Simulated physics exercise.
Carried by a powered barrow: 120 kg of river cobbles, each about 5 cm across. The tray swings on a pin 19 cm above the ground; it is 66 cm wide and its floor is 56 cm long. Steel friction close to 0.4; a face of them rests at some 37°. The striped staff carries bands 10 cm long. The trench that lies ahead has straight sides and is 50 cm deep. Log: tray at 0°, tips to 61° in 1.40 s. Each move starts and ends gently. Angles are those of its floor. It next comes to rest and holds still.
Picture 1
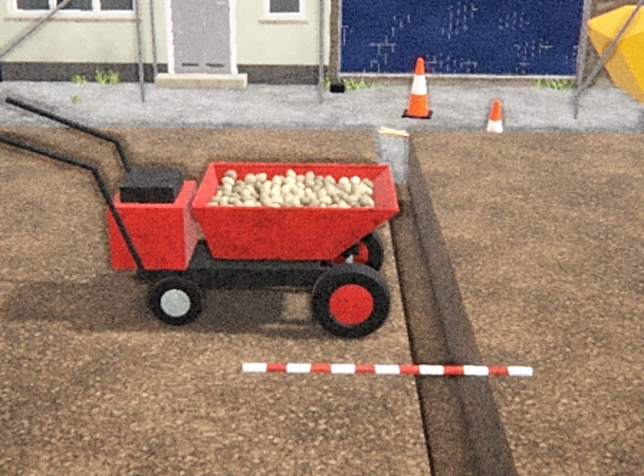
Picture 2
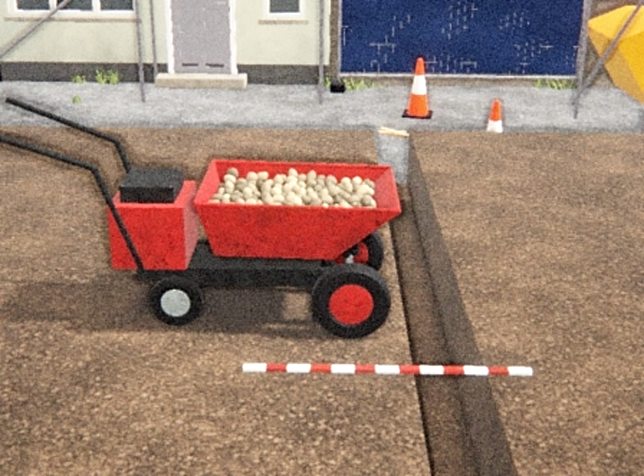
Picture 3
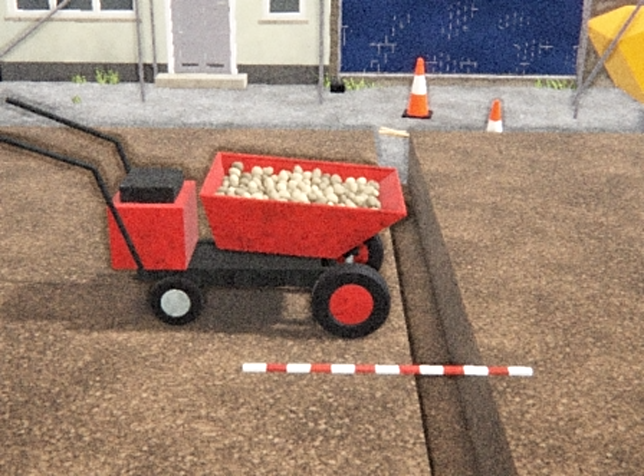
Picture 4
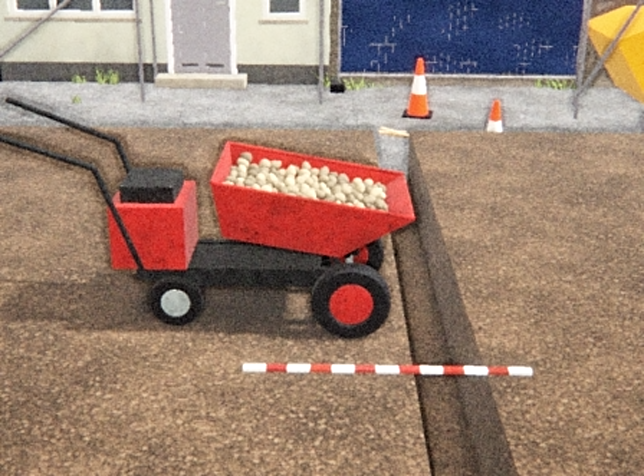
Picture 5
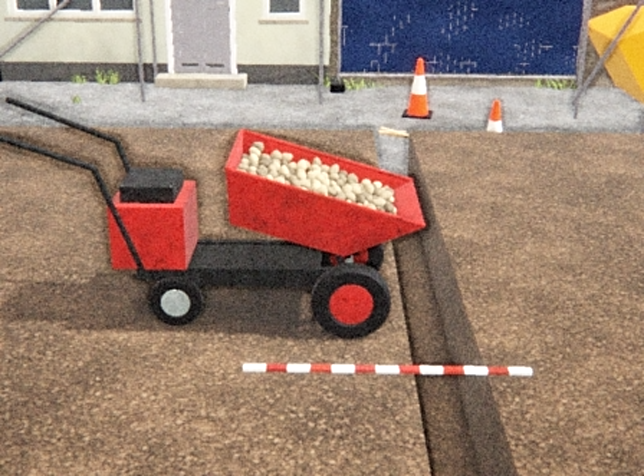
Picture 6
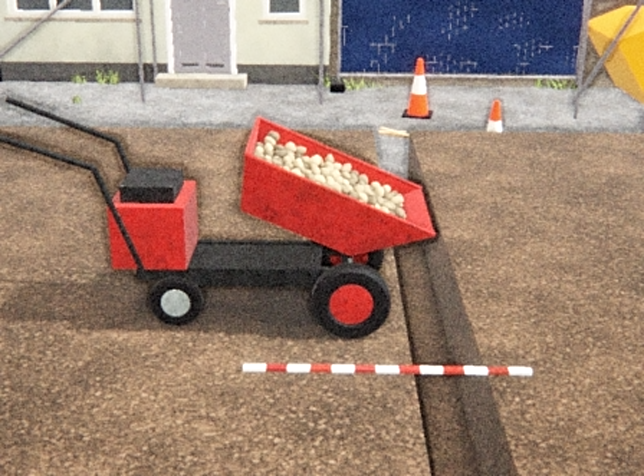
Red tray full of pale rounded stones tilting steadily down to the right on a stationary powered barrow beside a straight trench.
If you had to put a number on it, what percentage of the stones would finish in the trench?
I'd put it at about 30 percent.
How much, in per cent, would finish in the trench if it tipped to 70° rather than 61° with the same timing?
Roughly 25%.
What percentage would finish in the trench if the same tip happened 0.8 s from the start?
Then roughly 25 percent.
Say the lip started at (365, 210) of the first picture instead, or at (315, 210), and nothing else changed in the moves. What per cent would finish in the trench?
Estimates: 65 % then 95 %.
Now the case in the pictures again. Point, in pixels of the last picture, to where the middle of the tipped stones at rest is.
Look at roughly (499, 308).
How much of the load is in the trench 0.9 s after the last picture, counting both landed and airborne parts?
Roughly 5% by that time.
Then, 0.5 s after the last picture the floor is at 51°, 100 % in the tray; the foremost stones are at (441, 247).
Then, 0.9 s after the last picture the floor is at 61°, 66 % in the tray, 4 % in the trench, 31 % past the trench; the foremost stones are at (527, 309).
Then, 1.3 s after the last picture the floor is at 61°, 28 % in the tray, 7 % in the trench, 65 % past the trench; the foremost stones are at (613, 306).
Then, 3.2 s after the last picture the floor is at 61°, 0 % in the tray, 30 % in the trench, 70 % past the trench; the foremost stones are past the picture's edge.
